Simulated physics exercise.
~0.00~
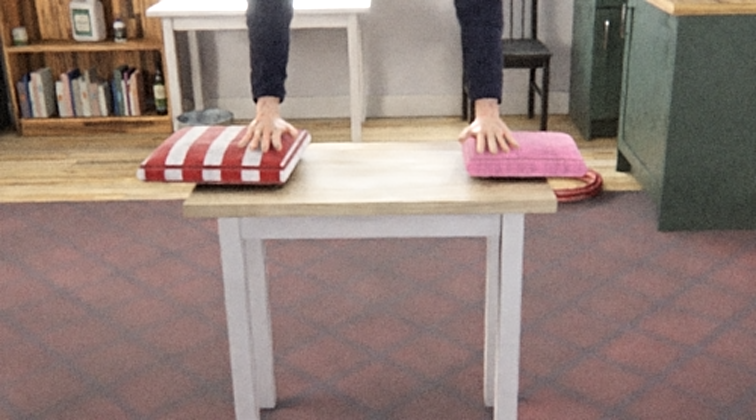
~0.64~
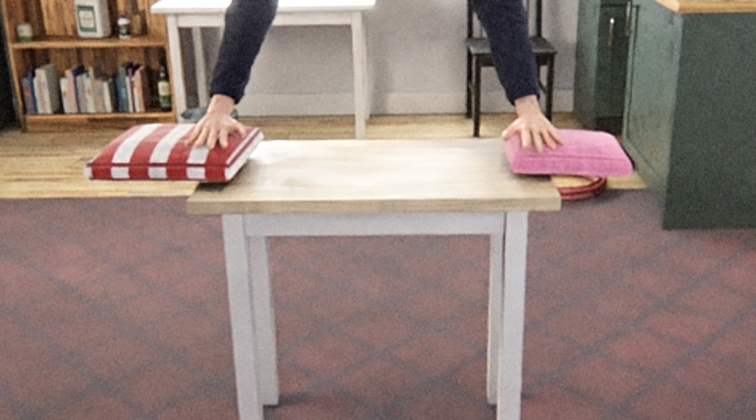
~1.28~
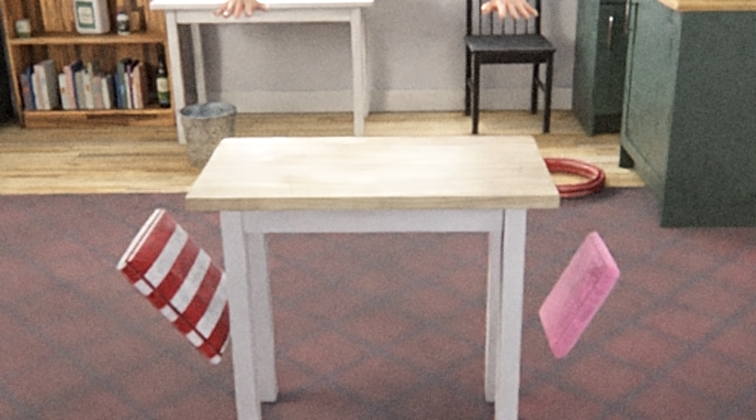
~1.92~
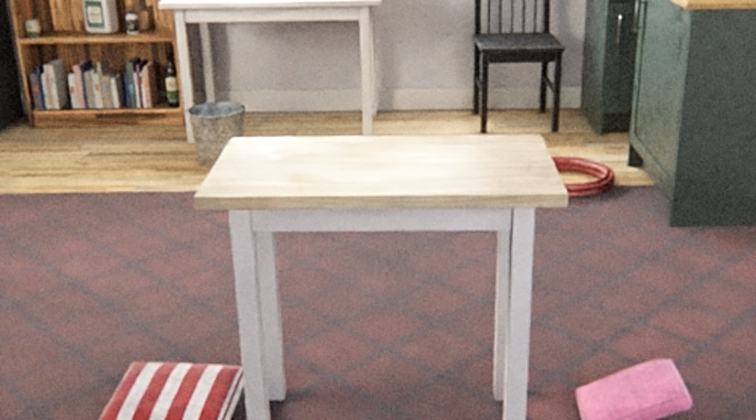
The clip opens on a short table with white legs in a room with a bookshelf and a dark chair behind it, as two hands rest on a red and white striped cushion at the left end and a pink, cushion-like bundle at the right. The hands push the two outward until each sticks out well past its end of the table. Then the hands let go and draw back, and both objects tip and drop beside the table. At the end, the striped cushion lies on the floor at left and the pink bundle at right, leaving the tabletop bare.
